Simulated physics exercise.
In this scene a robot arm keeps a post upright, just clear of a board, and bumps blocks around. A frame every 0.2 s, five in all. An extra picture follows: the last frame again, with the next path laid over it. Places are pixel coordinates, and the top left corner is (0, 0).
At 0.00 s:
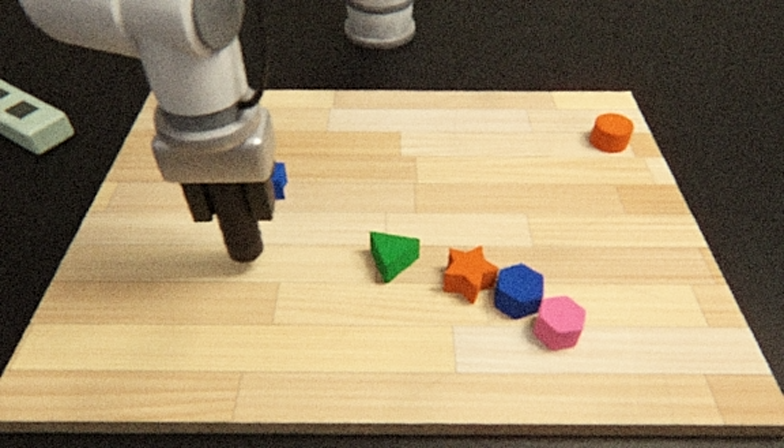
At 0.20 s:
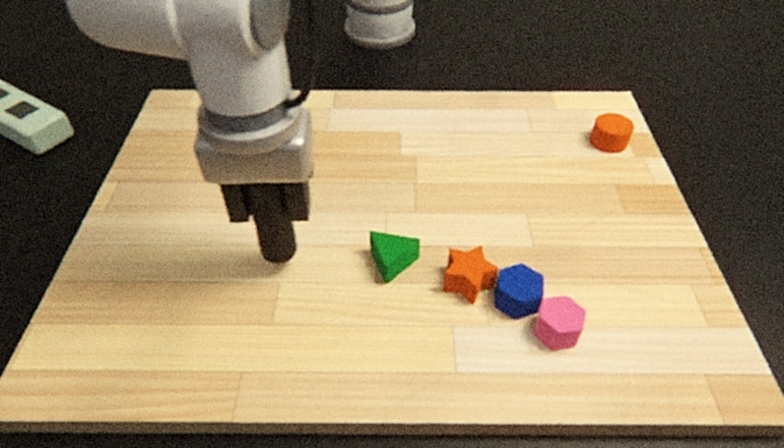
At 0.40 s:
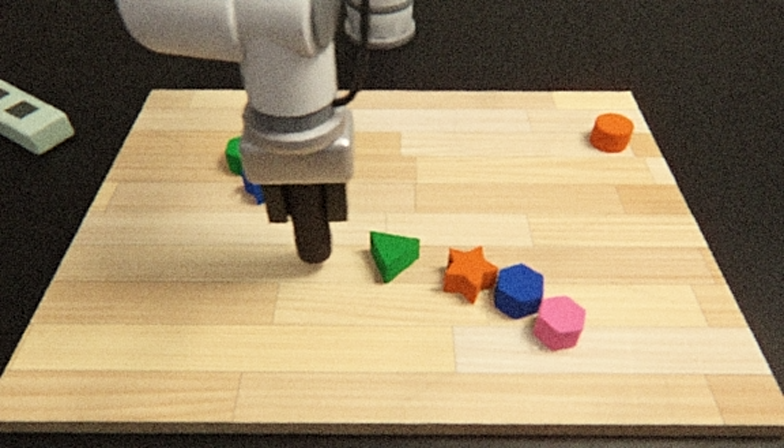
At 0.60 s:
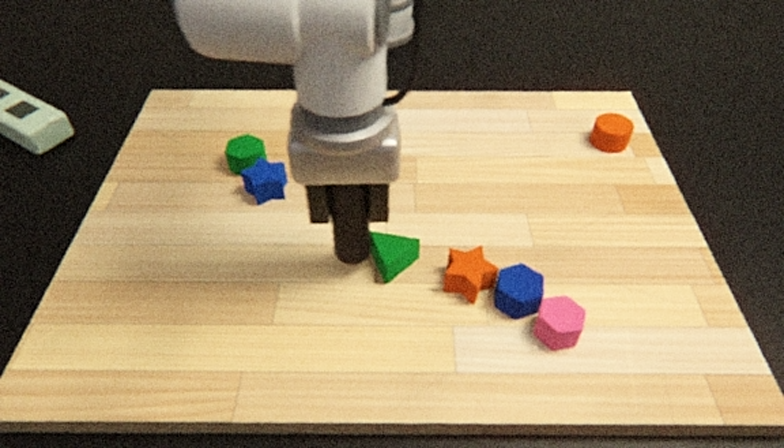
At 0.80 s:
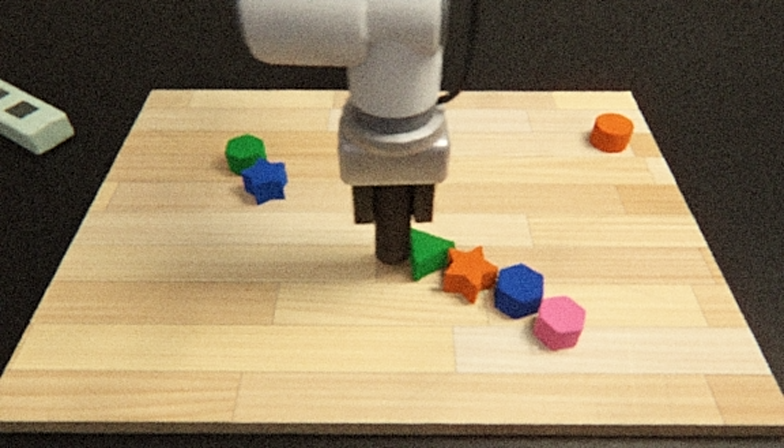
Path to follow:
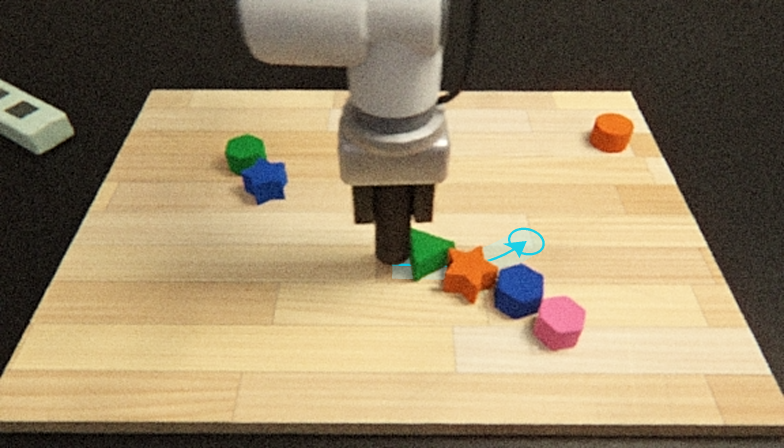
A robot arm slid its dark post rightward just above a wooden board, reached the green triangle, and pushed it right, up close to the orange star beside the blue and pink blocks.
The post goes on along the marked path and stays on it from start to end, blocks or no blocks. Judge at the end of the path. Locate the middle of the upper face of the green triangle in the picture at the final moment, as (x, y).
My prediction: (497, 209).
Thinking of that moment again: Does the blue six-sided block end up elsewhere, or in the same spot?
That block moves.
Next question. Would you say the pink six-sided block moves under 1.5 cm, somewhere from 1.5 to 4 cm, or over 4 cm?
The answer is 1.5 to 4 cm.
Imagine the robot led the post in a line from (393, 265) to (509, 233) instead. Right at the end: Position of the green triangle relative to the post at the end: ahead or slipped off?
The post still pushes it.
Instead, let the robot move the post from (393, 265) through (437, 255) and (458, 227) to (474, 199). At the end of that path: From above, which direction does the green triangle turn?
From above, it turns clockwise.
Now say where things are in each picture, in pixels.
In the first picture, post tip (246, 251); block tops, green triangle (392, 244); orange star block (471, 263); blue six-sided block (522, 281); pink six-sided block (563, 313).
In the second picture, post (280, 251); blocks unchanged.
In the third picture, post (315, 252); blocks unchanged.
In the fourth picture, post (353, 252); blocks unchanged.
In the fifth picture, post (393, 253); green triangle (427, 243); orange star block (471, 263); blue six-sided block (522, 281); pink six-sided block (563, 313).
Path on the board, from (393, 265) through (442, 266) and (489, 260) to (526, 241).
The first path, step by step. One third of the way, post (444, 254); green triangle (466, 228), turned 25° anticlockwise; orange star block (489, 260), turned 45° clockwise; blue six-sided block (534, 286); pink six-sided block (571, 317), turned 15° clockwise.
Two thirds of the way, post (492, 248); green triangle (491, 217), turned 80° anticlockwise; orange star block (528, 267), turned 90° clockwise; blue six-sided block (557, 298); pink six-sided block (591, 332), turned 25° clockwise.
At the end, post (530, 229); green triangle (497, 209), turned 115° anticlockwise; orange star block (539, 261), turned 115° clockwise; blue six-sided block (558, 299); pink six-sided block (592, 334), turned 25° clockwise.
